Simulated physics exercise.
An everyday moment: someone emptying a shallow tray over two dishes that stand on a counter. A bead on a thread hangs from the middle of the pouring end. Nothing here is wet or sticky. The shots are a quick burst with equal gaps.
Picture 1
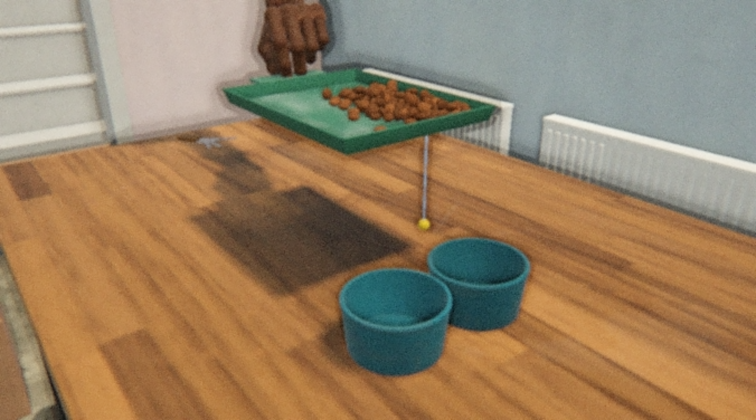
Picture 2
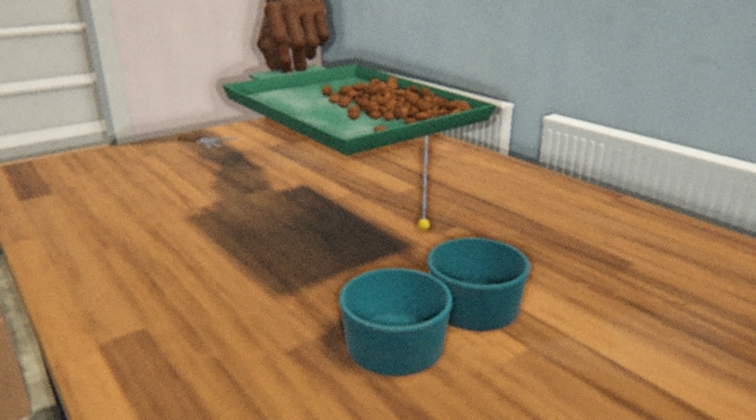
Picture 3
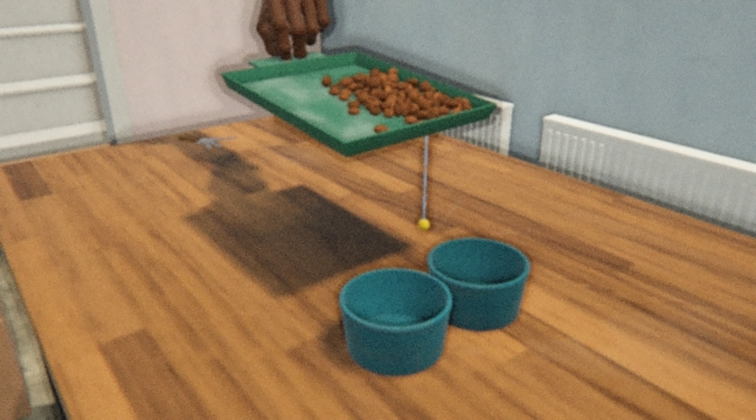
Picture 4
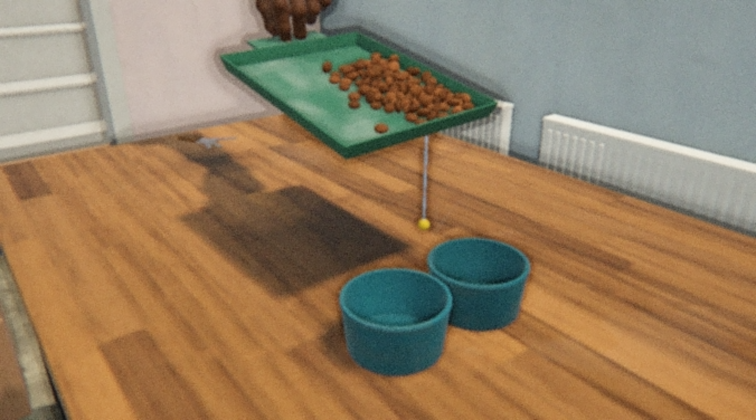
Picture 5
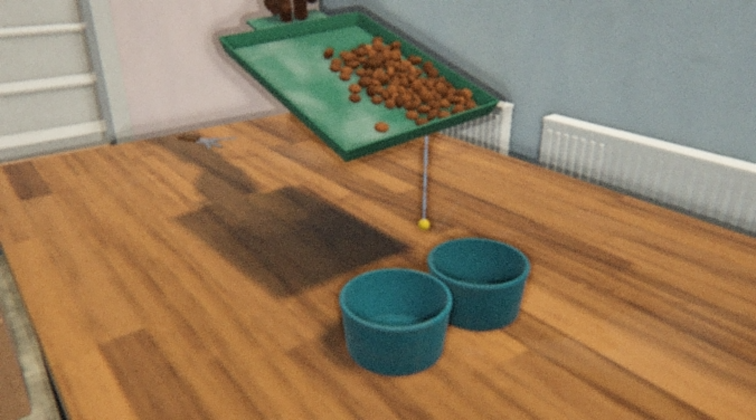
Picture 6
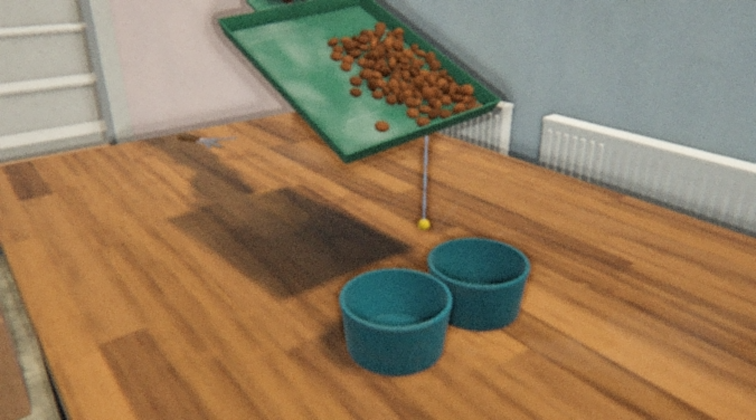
A wooden counter in a room with pale walls and white radiators is seen from slightly above, with the camera still. A brown hand at the top holds a green tray of brown kibble, a yellow bead hanging on a thread from its near end, above two teal dishes standing close together. The hand lifts the far end out of view, steepening the tray as its pouring end tilts slightly lower at the left corner, while the kibble stays bunched toward the right.
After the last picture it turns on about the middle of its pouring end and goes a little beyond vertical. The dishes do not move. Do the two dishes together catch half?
Together they catch over half.
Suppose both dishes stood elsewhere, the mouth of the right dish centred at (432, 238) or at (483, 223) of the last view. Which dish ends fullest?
At the first place the left one, at the second left.
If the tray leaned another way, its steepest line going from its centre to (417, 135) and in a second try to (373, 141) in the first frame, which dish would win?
At the first place the right one, at the second left.
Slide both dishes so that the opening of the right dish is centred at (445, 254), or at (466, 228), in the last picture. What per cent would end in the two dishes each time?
The first gives 80 %, the second 40 %.
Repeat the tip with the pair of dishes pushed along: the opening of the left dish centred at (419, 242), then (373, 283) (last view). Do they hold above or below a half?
At the first place the smaller part, at the second more than half.
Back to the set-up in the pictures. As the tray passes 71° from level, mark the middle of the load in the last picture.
At about (414, 131).
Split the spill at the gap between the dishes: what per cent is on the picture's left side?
Near 90 %.
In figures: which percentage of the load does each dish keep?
The left dish has 40 per cent, the right dish has 30.
Soon after the last picture, tray tipped steeply; most on the tray; a stray few in the right dish; a stray few outside both; about a quarter in the air.
A little later, tray tipped past a quarter turn; about a third in the left dish; about a third in the right dish; about a quarter outside both; a small part in the air.
Later still, tray tipped past a quarter turn; about a third in the left dish; about a third in the right dish; about a third outside both.
At rest, tray tipped past a quarter turn; about a third in the left dish; about a third in the right dish; about a third outside both.
